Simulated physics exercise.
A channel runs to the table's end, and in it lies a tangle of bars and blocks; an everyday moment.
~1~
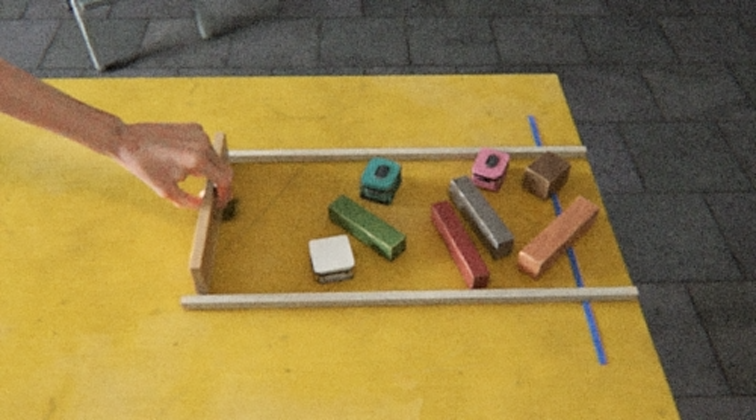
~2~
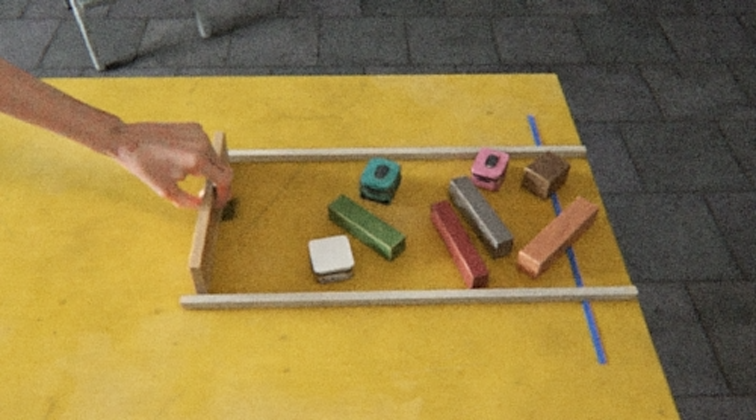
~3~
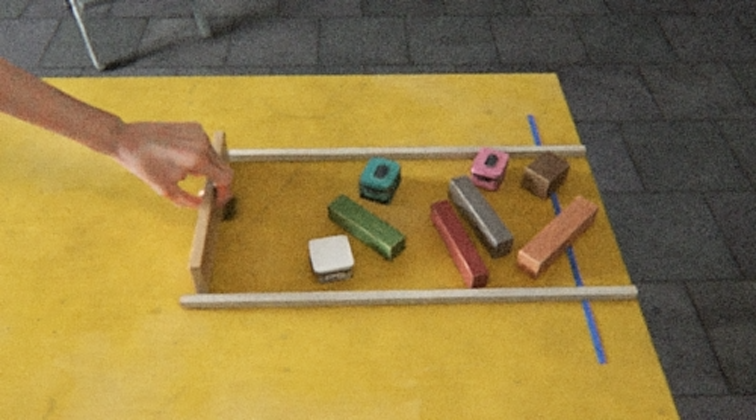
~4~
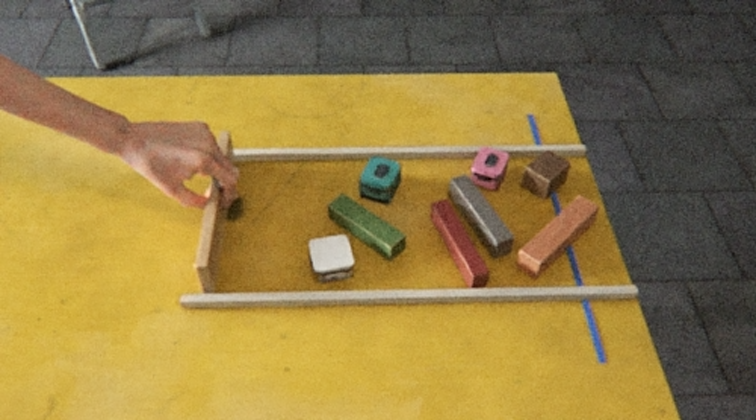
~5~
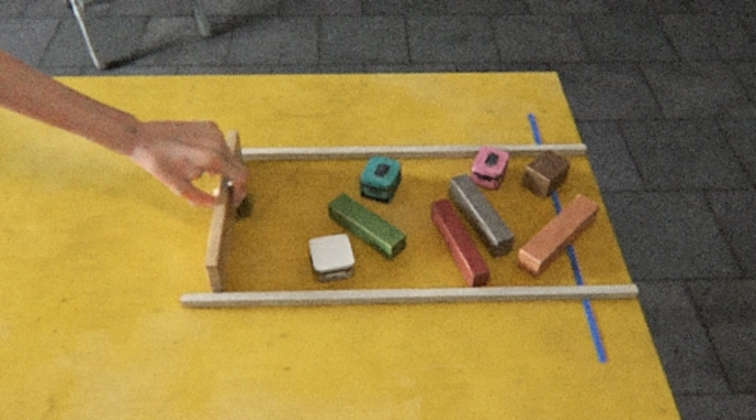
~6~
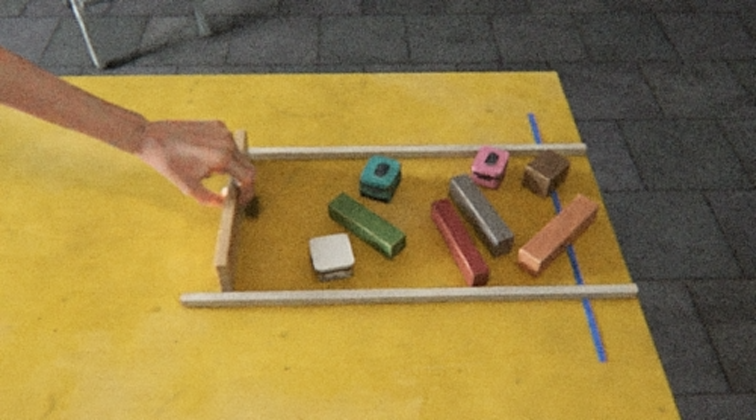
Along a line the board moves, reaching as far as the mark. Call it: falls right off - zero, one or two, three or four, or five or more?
Call: Three or four.
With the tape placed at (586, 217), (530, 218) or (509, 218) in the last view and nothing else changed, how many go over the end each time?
Those tries give 6, 1 and 1.
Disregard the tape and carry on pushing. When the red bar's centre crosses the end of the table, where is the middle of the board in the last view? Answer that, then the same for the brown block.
For the red bar at (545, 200), for the brown block at (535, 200).
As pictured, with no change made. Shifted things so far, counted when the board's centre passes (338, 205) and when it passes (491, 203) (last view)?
By then 2, and 8.
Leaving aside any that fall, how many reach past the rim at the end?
The overhang total is 2.
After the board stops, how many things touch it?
Contact count: 3.
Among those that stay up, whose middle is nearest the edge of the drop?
That's the pink case.
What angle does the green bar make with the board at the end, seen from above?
The angle is some 30°.
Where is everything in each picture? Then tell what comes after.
In the first picture, brown block (546, 175); orange bar (559, 237); pink case (490, 170); board (212, 209); tape (561, 220).
In the second picture, orange bar (558, 237); grey bar (480, 216).
In the third picture, pink case (489, 170); turquoise case (380, 181).
In the fourth picture, brown block (546, 175); red bar (458, 243).
In the fifth picture, orange bar (559, 235); white case (332, 259).
In the sixth picture, brown block (546, 174); orange bar (559, 235); pink case (489, 169); board (235, 207); tape (561, 217).
A little later, none off yet; brown block at rest near (546, 174); orange bar at rest near (559, 235); pink case at rest near (489, 169).
Next, none off yet; brown block at rest near (546, 174); orange bar shifted a little near (571, 232); pink case at rest near (489, 169).
Later still, none off yet; brown block shifted about its own width near (580, 175); orange bar tilted well over near (629, 219); pink case shifted well along near (547, 160).
When it is over, the number that fall off is three or four; down, red bar, grey bar, orange bar and brown block.
